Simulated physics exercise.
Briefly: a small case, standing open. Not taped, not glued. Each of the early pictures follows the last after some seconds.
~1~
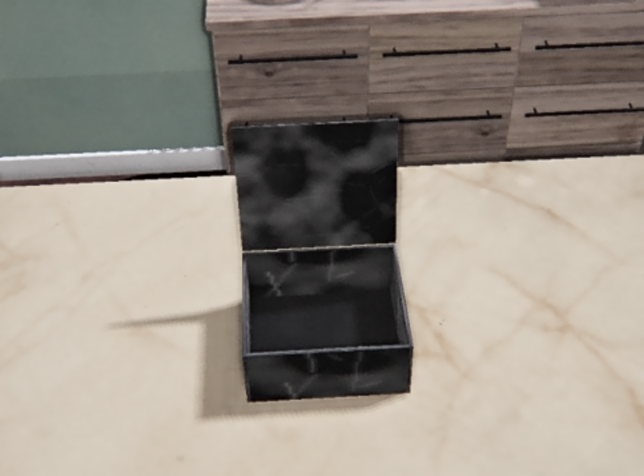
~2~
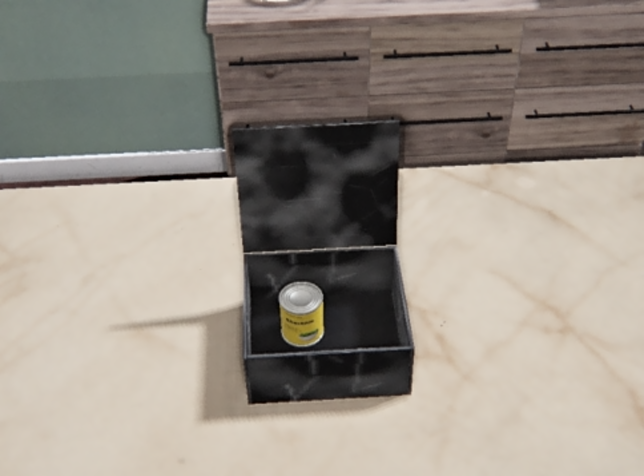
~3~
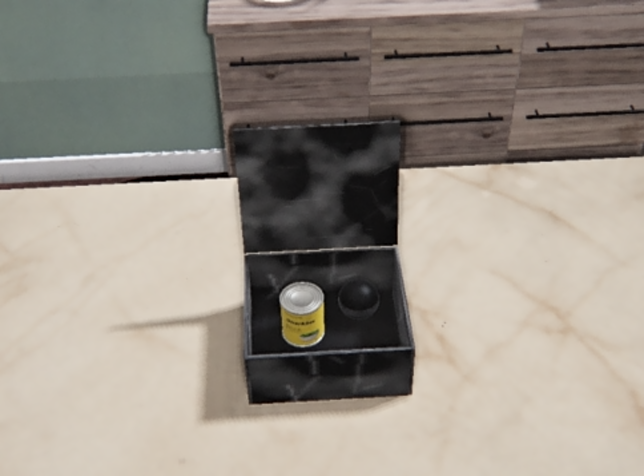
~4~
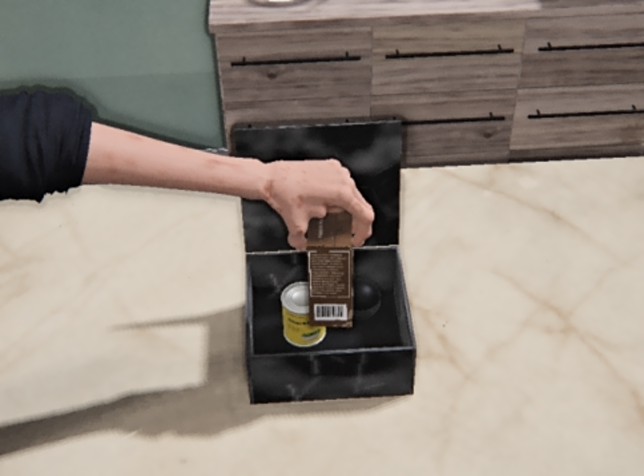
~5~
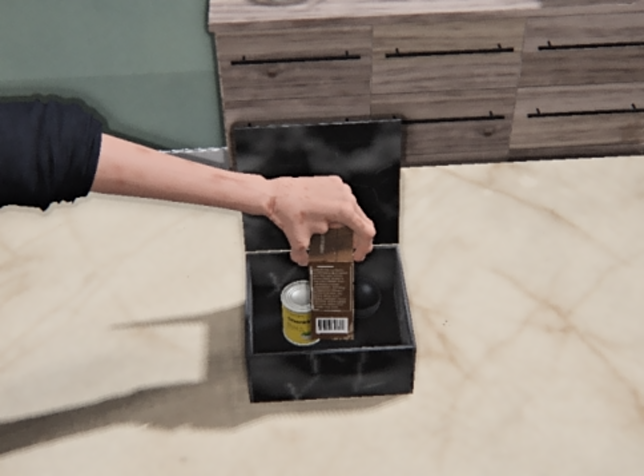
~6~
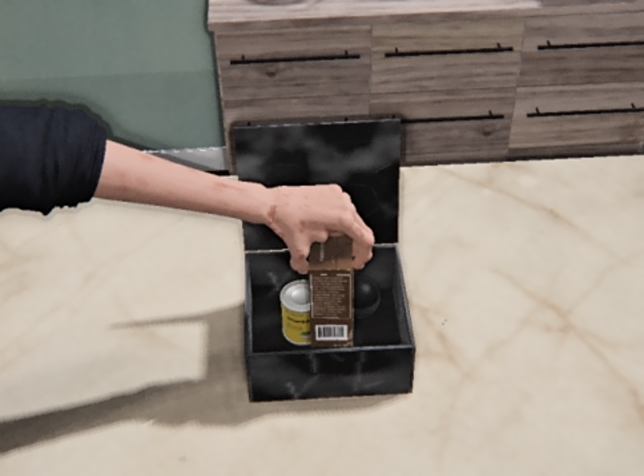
A hand lowers a brown carton into an open black box beside a yellow tin.
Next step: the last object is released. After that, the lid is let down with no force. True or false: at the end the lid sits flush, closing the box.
False, a gap remains.
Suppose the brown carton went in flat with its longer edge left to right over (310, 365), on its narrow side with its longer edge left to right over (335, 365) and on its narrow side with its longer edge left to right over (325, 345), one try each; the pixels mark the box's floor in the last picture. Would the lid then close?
In order: Lid shuts, lid shuts, lid shuts.
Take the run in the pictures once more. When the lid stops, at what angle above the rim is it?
About 30° above the rim.
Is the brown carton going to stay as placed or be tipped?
It stays as it was set.
Then, 0.30 s later than the last frame, brown carton moved about its own width near (332, 329).
Then, 1.30 s later than the last frame, lid 80° above the rim; brown carton moved about its own width near (332, 329).
Then, 1.60 s later than the last frame, lid 57° above the rim; brown carton moved about its own width near (332, 329).
Then, 1.80 s later than the last frame, lid 37° above the rim; brown carton moved about its own width near (332, 329).
When it is over, lid 28° above the rim; moved from the start, brown carton; the other 2 as before. End places, in pixels of the last picture, brown carton near (332, 329).
